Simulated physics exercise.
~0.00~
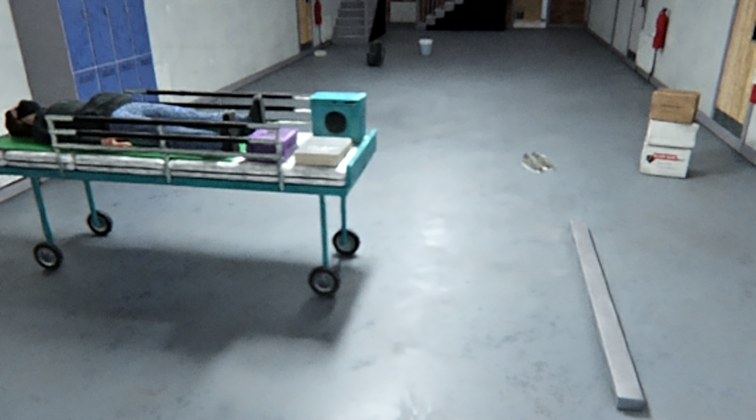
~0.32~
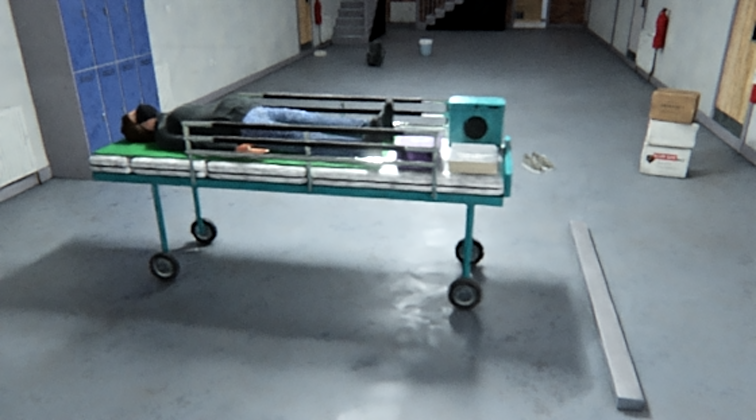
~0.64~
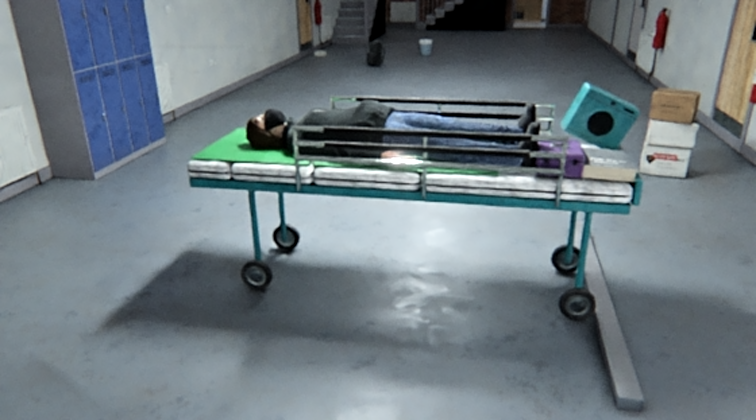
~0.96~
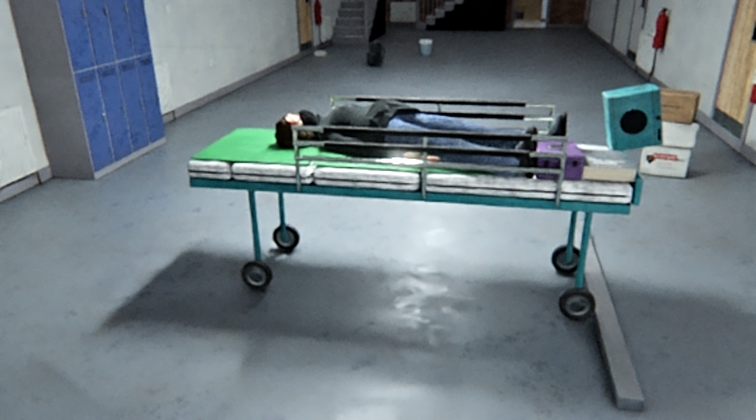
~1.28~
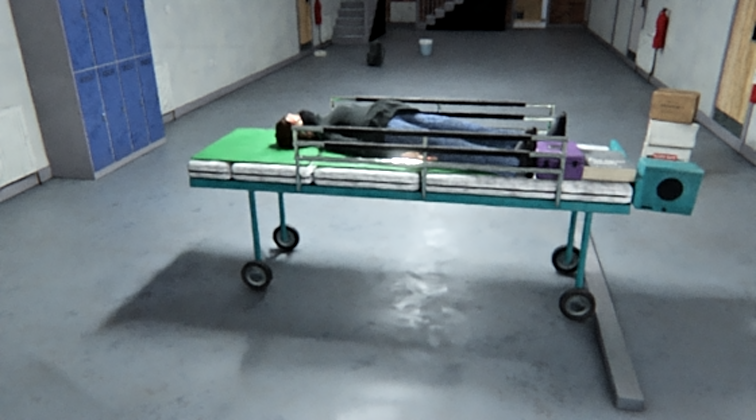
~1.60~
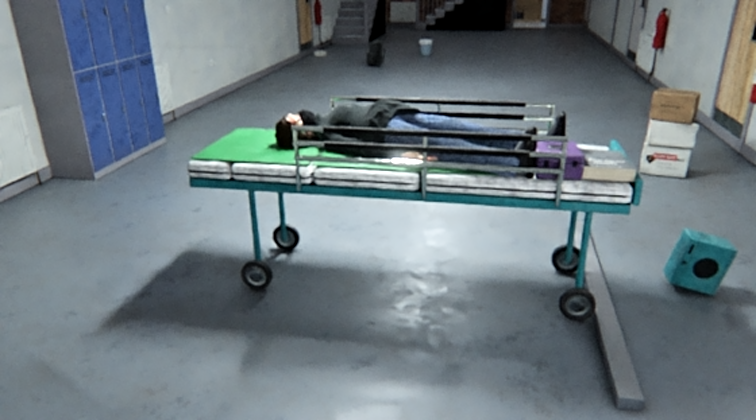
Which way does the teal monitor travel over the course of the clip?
The teal monitor moves to the right, first along with the stretcher and then off its end.
